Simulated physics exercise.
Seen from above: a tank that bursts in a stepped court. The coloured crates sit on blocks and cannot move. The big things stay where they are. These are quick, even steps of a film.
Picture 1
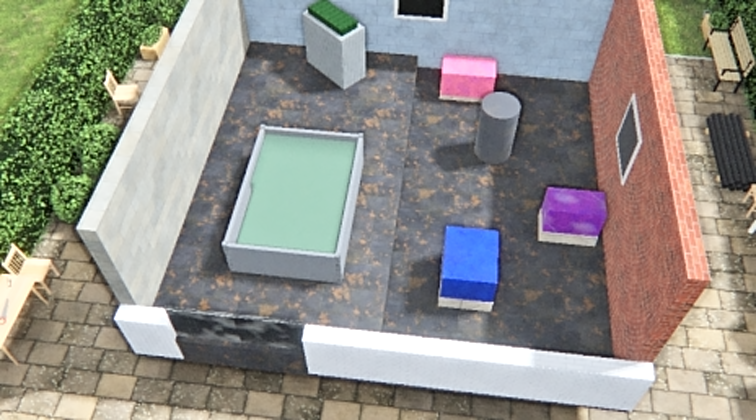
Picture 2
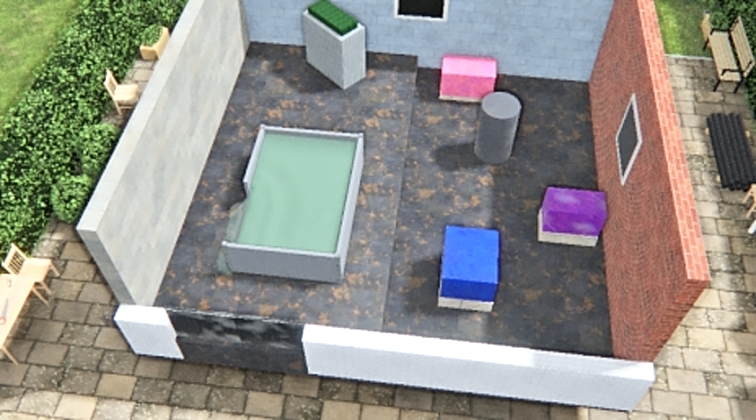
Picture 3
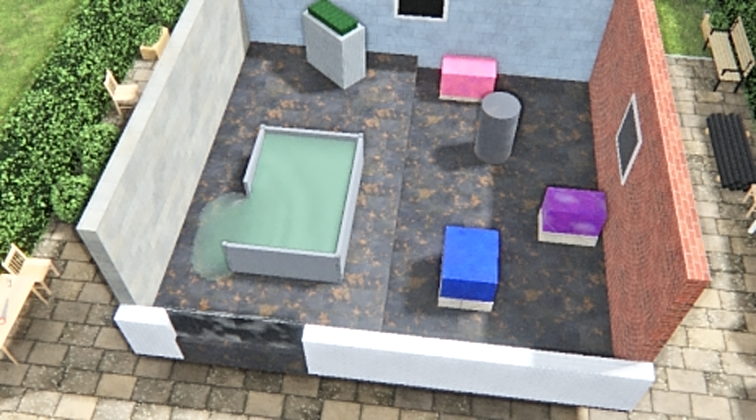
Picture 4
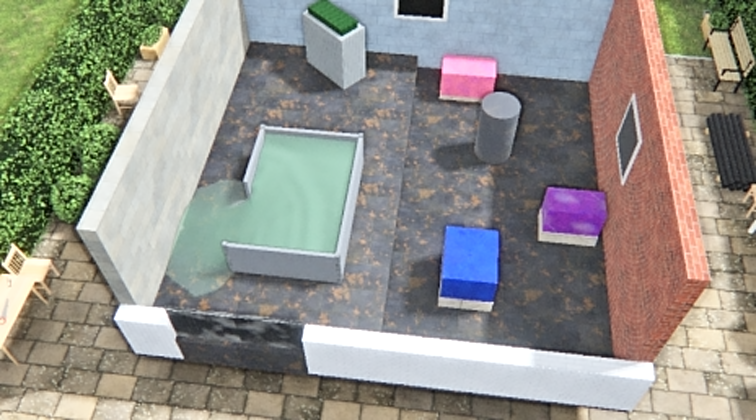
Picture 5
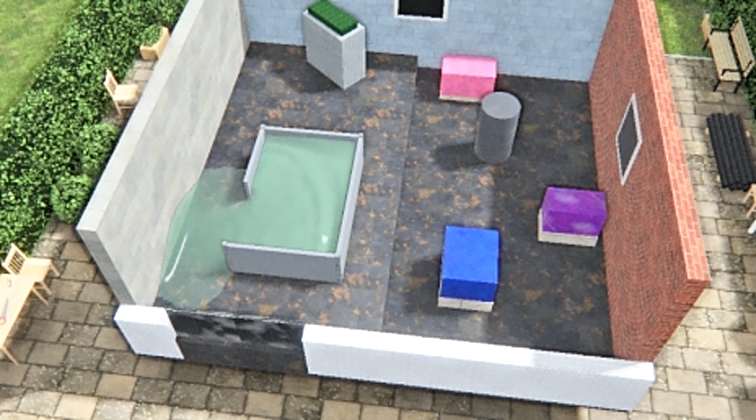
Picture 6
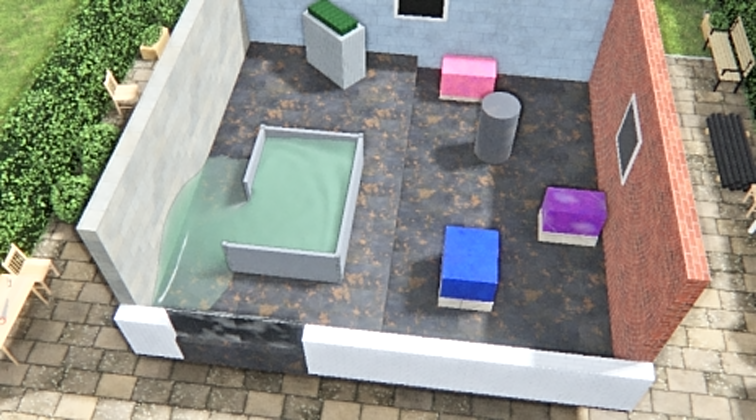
At first, pale green water sits still in a grey rectangular tank in a walled court. Then a gap opens in the tank's left side and water pours out onto the dark floor, spreading left to the pale wall and toward the low front wall, while the coloured blocks stay still.
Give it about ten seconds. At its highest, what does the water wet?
In the end: The purple crate stays dry; the blue crate stays dry; the pink crate stays dry.
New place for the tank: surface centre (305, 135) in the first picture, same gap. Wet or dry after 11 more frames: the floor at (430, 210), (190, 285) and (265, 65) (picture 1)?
One after the other: Free of water, covered, under water.
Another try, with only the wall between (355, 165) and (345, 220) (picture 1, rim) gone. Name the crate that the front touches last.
The pink one.
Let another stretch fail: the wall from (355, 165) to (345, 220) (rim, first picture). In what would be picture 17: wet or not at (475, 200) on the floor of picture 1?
Answer: Under water.
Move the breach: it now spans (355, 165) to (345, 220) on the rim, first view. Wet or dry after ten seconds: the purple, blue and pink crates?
Then: The purple crate ends up wet, the blue crate gets wet, the pink crate ends up wet.
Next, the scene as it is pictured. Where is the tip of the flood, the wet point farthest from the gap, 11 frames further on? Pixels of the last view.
At about (246, 55).
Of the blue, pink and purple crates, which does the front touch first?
First comes the blue crate.
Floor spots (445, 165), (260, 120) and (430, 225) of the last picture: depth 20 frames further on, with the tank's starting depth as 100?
About 0, 10 and 2 per cent.
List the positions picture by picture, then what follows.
Still water in the tank at (298, 190), in the first frame.
Water pours out at (243, 230) and has run to a hidden place, in the second frame.
The front is at (218, 202), out from the gap at (243, 231), in the third frame.
Water pours out at (243, 232) and has run to (194, 197), in the fourth frame.
The front is at (158, 293), out from the gap at (243, 231), in the fifth frame.
The front is at (207, 162), out from the gap at (243, 231), in the sixth frame.
A moment on, water covers 10 % of the floor; the purple crate not reached, the blue crate not reached, the pink crate not reached.
Next, water covers 30 % of the floor; the purple crate not reached, the blue crate not reached, the pink crate not reached.
Then, water covers 45 % of the floor; the purple crate not reached, the blue crate water round its plinth, the pink crate not reached.
Later, water covers 70 % of the floor; the purple crate water round its plinth, the blue crate water round its plinth, the pink crate water round its plinth.
In the end, water covers 90 % of the floor; the purple crate stayed above the water, the blue crate stayed above the water, the pink crate stayed above the water.
